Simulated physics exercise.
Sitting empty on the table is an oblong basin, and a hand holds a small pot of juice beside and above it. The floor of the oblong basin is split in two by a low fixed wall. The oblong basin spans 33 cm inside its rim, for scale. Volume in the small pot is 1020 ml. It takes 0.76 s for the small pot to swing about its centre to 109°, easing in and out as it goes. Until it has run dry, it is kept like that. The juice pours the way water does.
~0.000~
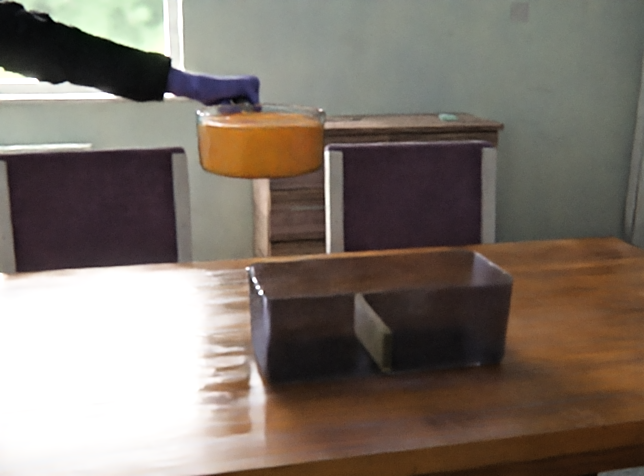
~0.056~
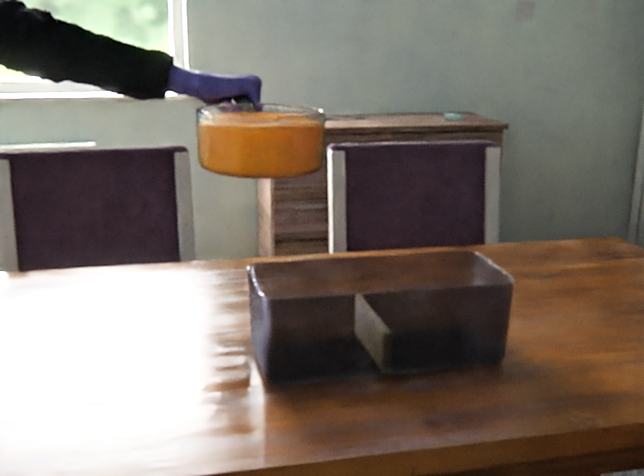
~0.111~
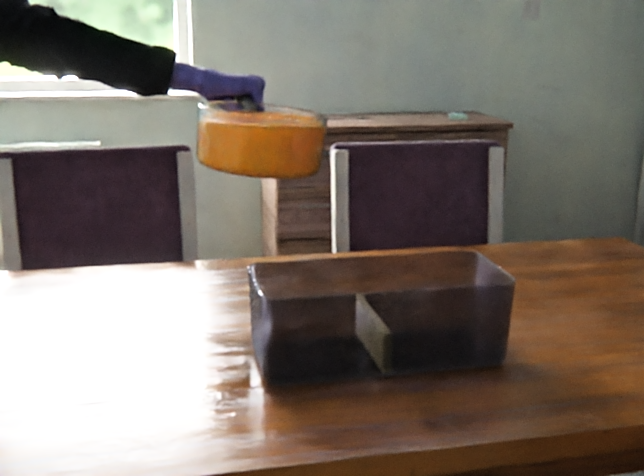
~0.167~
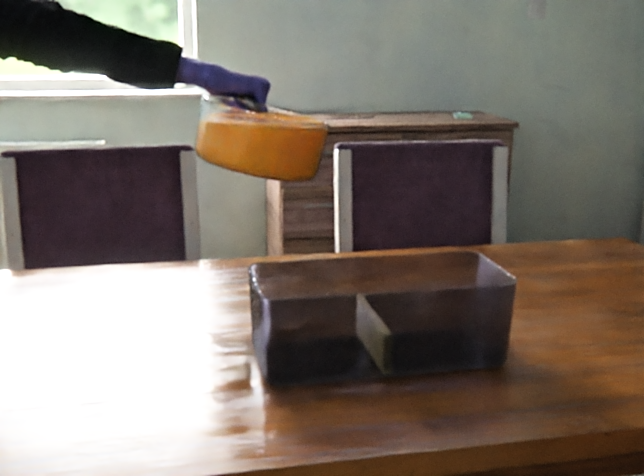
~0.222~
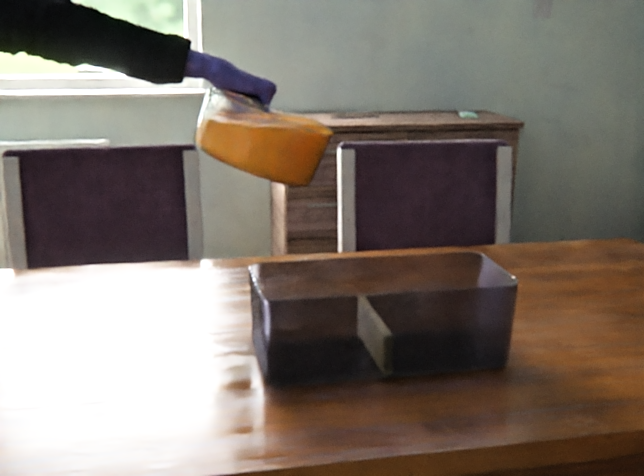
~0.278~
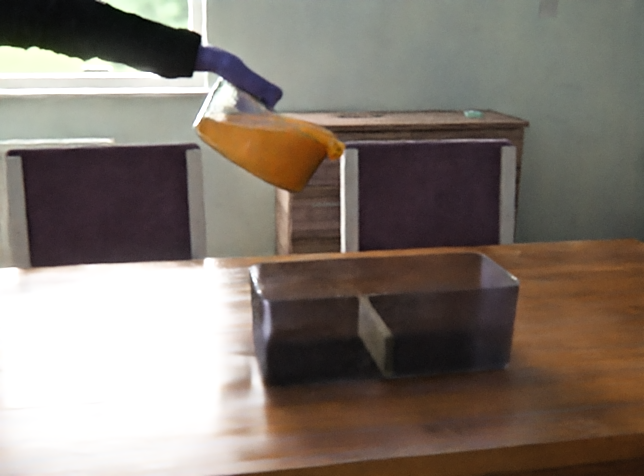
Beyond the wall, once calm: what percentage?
44 out of 100.
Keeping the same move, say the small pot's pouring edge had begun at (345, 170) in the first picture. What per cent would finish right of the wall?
In that case some 50 per cent.
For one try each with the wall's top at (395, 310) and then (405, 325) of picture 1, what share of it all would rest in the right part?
I'd put it at about 10 per cent for the first and about 15 per cent for the second.
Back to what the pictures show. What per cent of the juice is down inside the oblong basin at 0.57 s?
Near 32 in a hundred.
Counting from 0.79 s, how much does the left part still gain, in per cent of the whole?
Some 7 per cent.
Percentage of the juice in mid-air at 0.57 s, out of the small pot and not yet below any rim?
Some 48 per cent.
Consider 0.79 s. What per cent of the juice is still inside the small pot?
Share remaining: Approx. 3 %.
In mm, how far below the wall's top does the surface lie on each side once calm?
Left roughly 28 mm; right roughly 36 mm.
By 0.57 s the tilt is 94° and 19 per cent is still to pour, 7 is left of the wall and 25 right of it.
By 0.79 s the tilt is 109° and 3 per cent is still to pour, 46 is left of the wall and 43 right of it.
By 1.01 s the tilt is 109° and 0 per cent is still to pour, 52 is left of the wall and 43 right of it.
By 1.26 s the tilt is 109° and 0 per cent is still to pour, 53 is left of the wall and 43 right of it.
At rest 53 per cent lies left of the wall, 44 right of it and 3 outside.
